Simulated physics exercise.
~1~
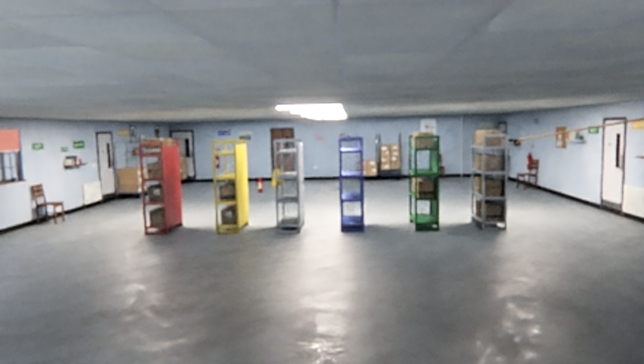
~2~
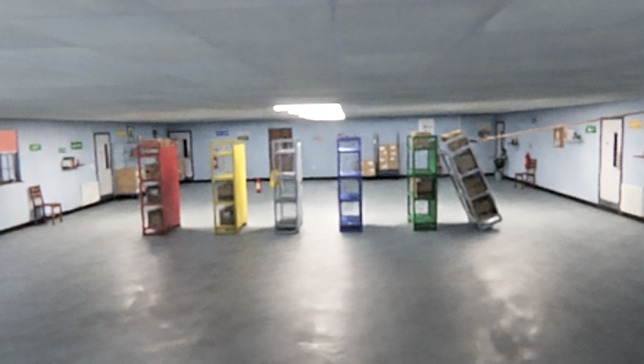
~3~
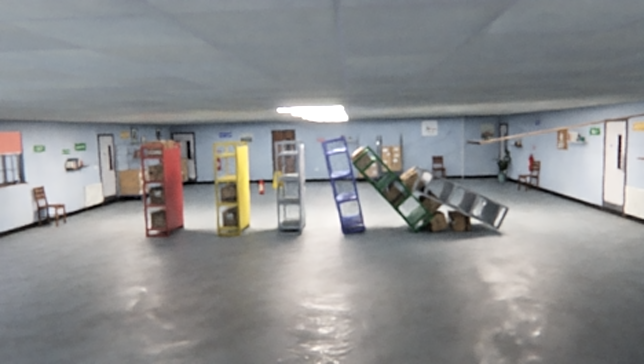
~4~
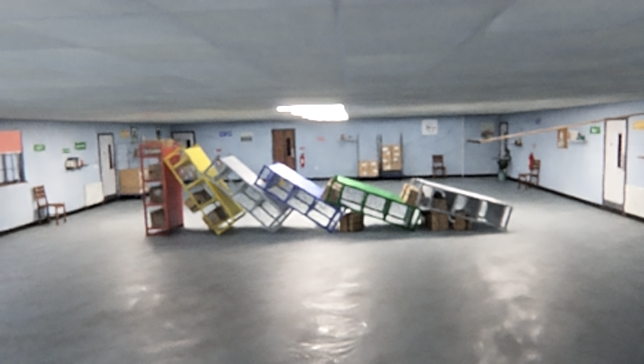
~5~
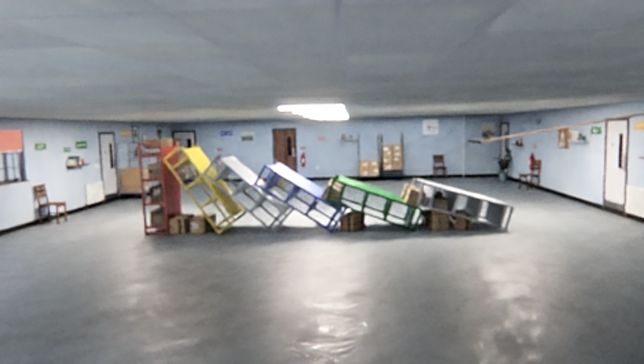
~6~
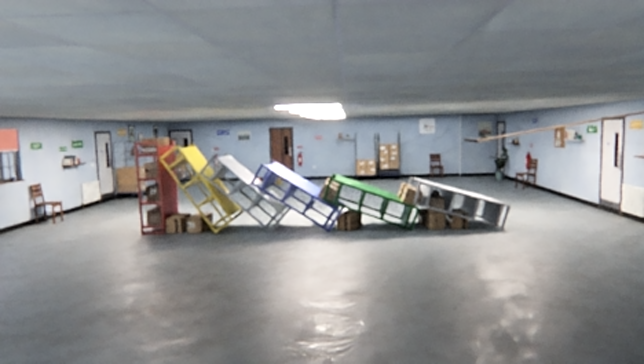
In a wide, low-ceilinged room with pale blue walls, seen from the front by a slightly swaying camera, six tall shelving racks stand in a row on a grey floor. From left to right they are red, yellow, grey, blue, green and grey, several holding brown boxes. Beside a long pole reaching in from the right, the rightmost rack tips left into the green one. The green rack topples against the blue, and the fall runs on through the grey and yellow racks as boxes spill. The five lie slanted leftward, the yellow propped against the red, which stays upright.
